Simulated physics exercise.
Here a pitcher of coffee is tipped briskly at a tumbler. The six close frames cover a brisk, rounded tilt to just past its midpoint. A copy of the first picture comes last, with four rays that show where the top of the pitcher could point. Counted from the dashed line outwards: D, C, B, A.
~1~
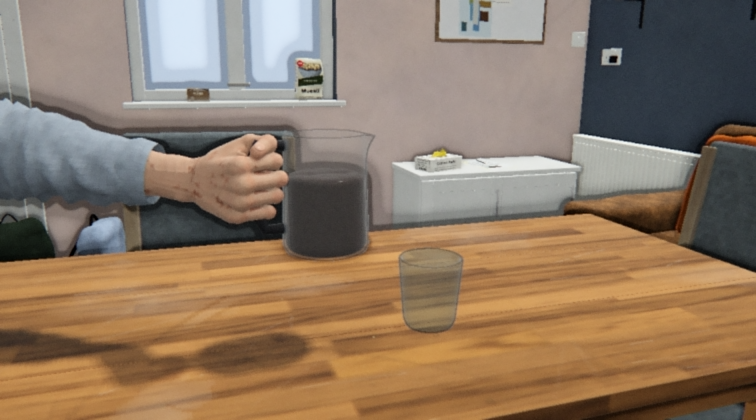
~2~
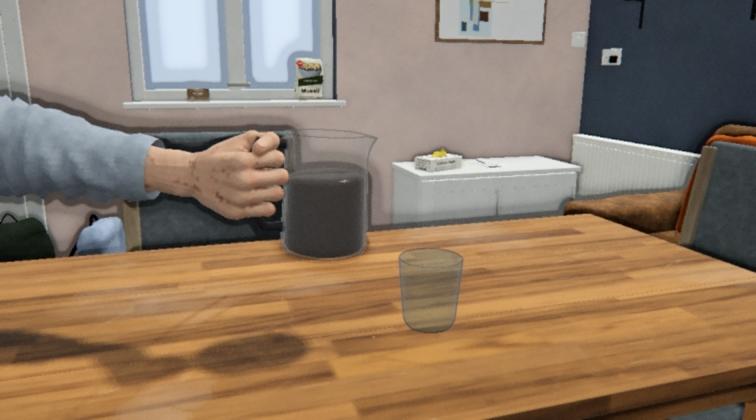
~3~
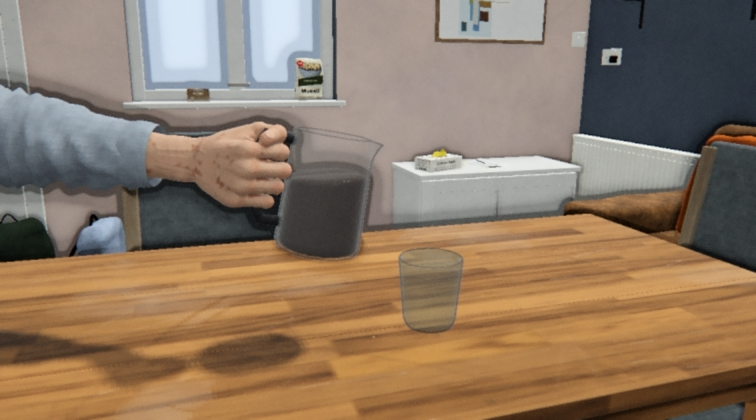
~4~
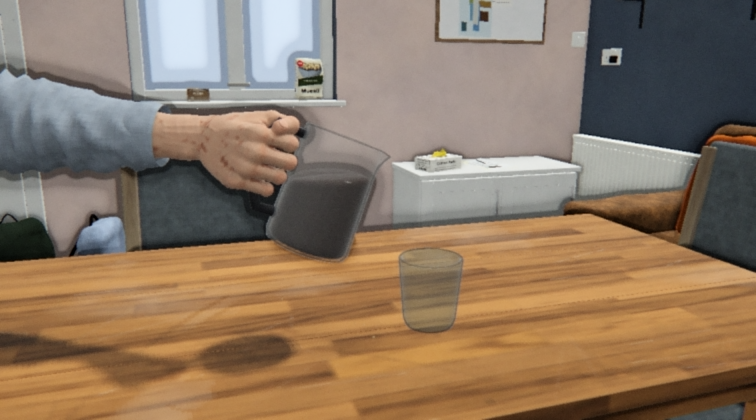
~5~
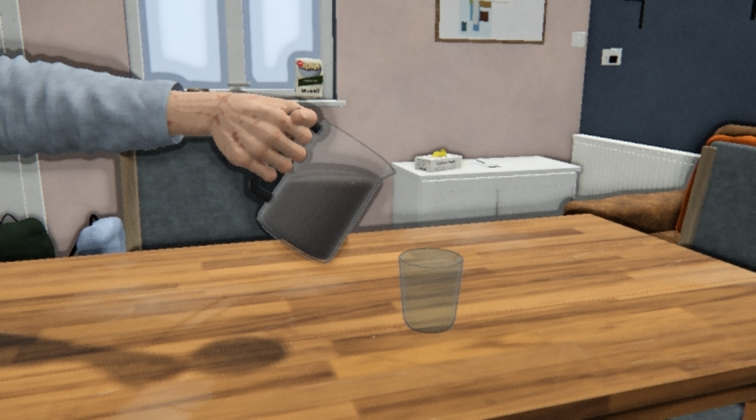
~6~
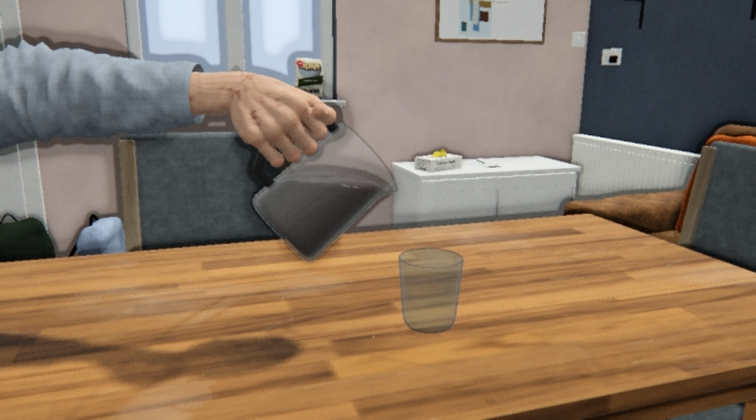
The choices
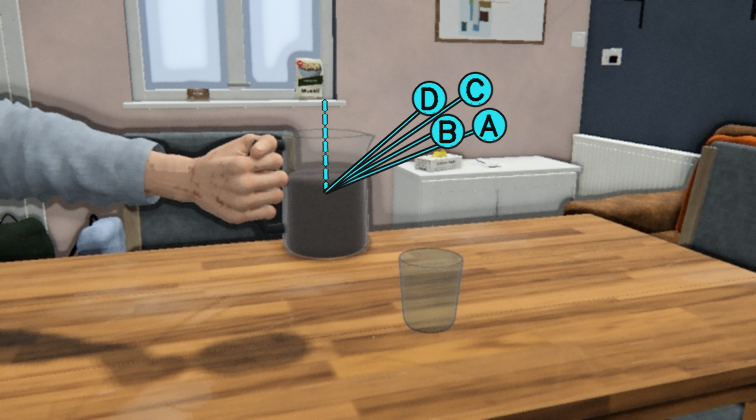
An arm in a light blue-grey sleeve reaches in from the left over a wooden table, seen from a still, slightly raised view in a pink-walled room. The hand grips a clear pitcher of dark liquid, with a small tumbler to its right and a white cabinet behind. The hand rises slightly and tilts the pitcher steadily rightward, the liquid shifting towards its lip.
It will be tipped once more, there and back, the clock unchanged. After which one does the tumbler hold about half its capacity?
A works best here.
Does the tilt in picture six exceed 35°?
Yes.
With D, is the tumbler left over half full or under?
Under half.
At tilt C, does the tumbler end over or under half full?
Under half.
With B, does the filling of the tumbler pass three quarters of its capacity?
No, less.
On the marked copy, A at (473, 131); B at (430, 135); C at (460, 98); D at (417, 112).
For tilt A, the tumbler ends with about 48 % of what it can hold.
For tilt B, the tumbler ends with about 31 % of what it can hold.
For tilt C, the tumbler ends with about 17 % of what it can hold.
For tilt D, the tumbler ends with about 7 % of what it can hold.
